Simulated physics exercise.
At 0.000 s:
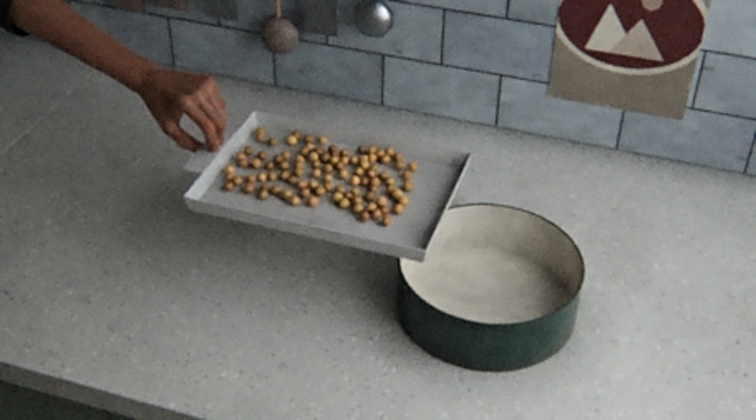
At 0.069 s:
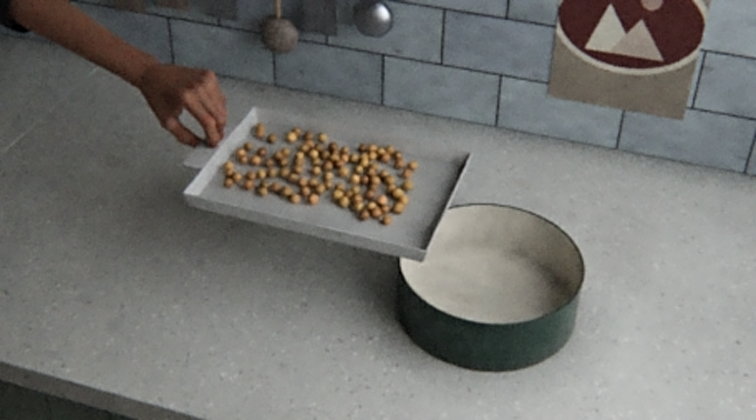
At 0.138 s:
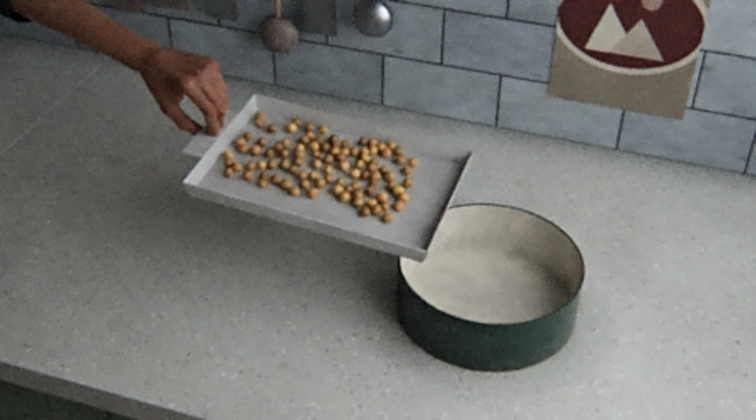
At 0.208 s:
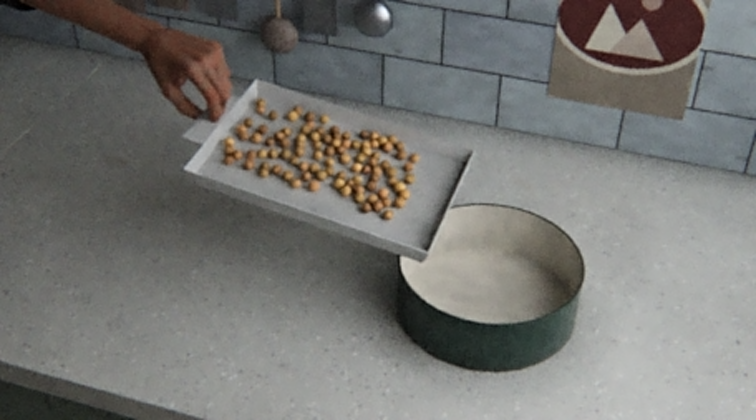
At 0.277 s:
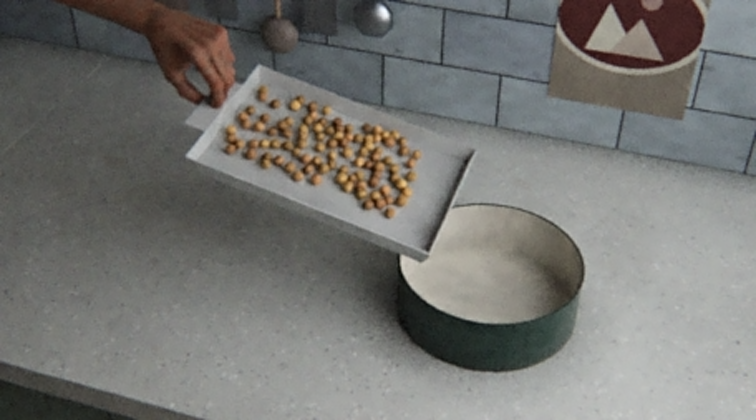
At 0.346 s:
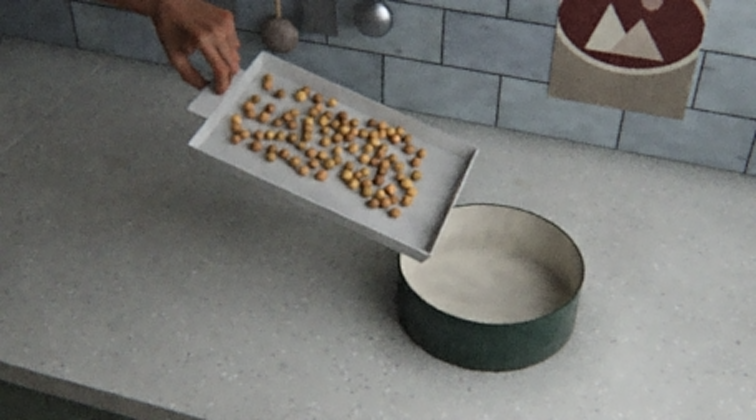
In this clip, a hand at the upper left grips a pale tray of small round brown pieces and steadily raises its left end, tilting it toward a dark green pot on the right, while the pieces stay on the tray.
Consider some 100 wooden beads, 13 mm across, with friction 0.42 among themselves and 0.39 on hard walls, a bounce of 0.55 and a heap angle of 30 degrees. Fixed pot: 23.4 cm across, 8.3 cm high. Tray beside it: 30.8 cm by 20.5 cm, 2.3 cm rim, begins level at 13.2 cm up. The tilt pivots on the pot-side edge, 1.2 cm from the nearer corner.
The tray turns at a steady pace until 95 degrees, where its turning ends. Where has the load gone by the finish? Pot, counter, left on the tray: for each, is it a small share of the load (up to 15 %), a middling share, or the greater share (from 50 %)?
Pot: The greater share, counter: A small share, left on the tray: A small share.
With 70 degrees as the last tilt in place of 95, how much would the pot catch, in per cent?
In that case some 5 per cent.
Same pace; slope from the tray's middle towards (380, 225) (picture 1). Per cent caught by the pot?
That comes to around 60 per cent.
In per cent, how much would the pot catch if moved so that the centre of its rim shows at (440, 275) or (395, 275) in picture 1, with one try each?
Some 90 and 60 per cent.
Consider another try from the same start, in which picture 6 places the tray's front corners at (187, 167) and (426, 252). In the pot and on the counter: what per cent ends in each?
Split: Pot = 25, counter = 75.
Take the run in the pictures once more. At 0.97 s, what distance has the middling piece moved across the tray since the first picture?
By then it sits near 13 cm from where it began.
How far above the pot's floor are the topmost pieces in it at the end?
Some 2.5 cm.
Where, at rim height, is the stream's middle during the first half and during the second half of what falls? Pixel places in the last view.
Roughly (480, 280) to begin with, later roughly (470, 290).
After 0.97 s, tilt 54 degrees; the tray holds 95 %, the pot 0 %.
Then, at 1.38 s, tilt 78 degrees; the tray holds 95 %, the pot 5 %.
After 1.88 s, tilt 95 degrees; the tray holds 5 %, the pot 90 %.
In the end, at 2.7 s, pot 95 %, counter 5 %, tray 0 %.
